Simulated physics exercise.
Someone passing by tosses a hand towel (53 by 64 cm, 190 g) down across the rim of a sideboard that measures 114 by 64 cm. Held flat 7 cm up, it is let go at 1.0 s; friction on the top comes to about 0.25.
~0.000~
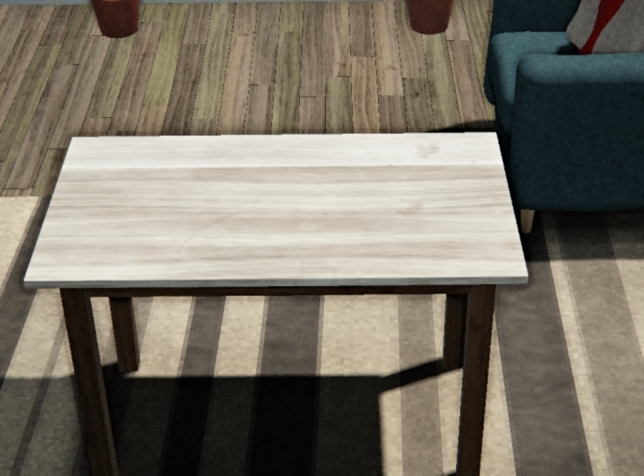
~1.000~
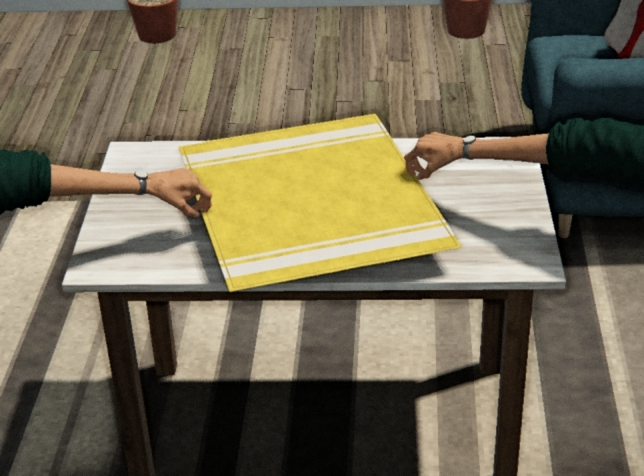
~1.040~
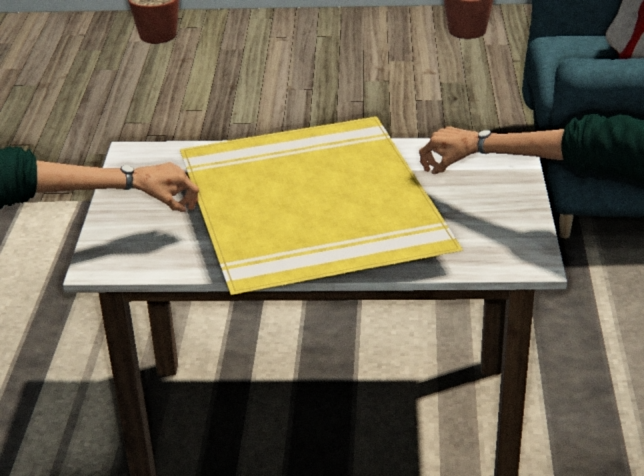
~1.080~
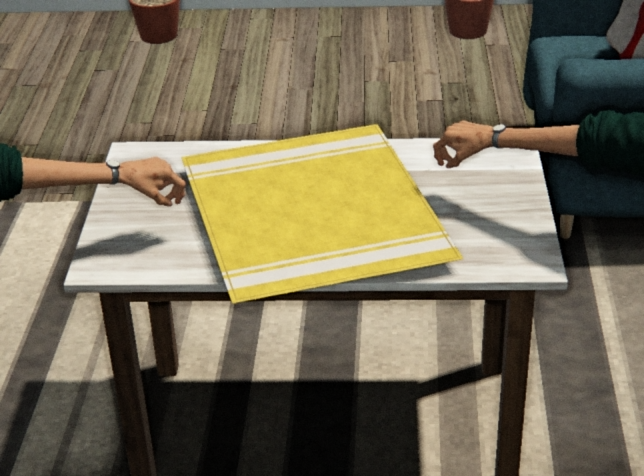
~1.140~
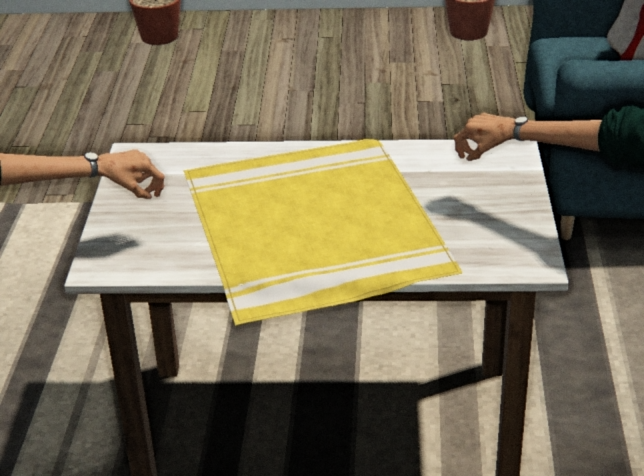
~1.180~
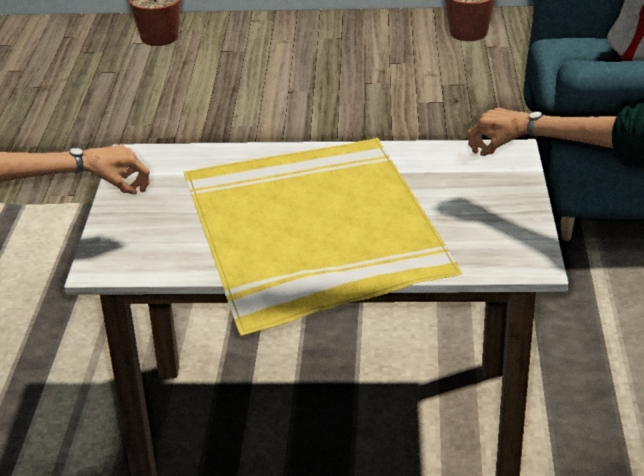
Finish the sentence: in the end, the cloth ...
The cloth stays on the top.
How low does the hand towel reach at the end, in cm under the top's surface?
About 12 cm.
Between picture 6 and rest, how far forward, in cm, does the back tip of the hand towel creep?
It slips forward by about 0 cm.
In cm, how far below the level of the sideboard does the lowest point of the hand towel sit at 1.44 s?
Roughly 10 cm.
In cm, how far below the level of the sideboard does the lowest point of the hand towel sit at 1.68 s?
It's hanging something like 12 cm below the top at that point.
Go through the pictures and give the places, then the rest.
The first frame shows the bare sideboard.
The second frame shows hand towel corners (230, 292) (179, 147) (375, 114) (462, 247).
The third frame shows hand towel corners (231, 295) (180, 150).
The fourth frame shows hand towel corners (233, 303) (182, 157).
The fifth frame shows hand towel corners (184, 171) (377, 143).
The sixth frame shows hand towel corners (183, 172) (378, 138) (463, 274).
By 1.4 s, 90 % of the hand towel is still over the top.
By 1.7 s, 90 % of the hand towel is still over the top.
By 1.9 s, 90 % of the hand towel is still over the top.
By 2.2 s, 90 % of the hand towel is still over the top.
By 4.4 s, 90 % of the hand towel is still over the top.
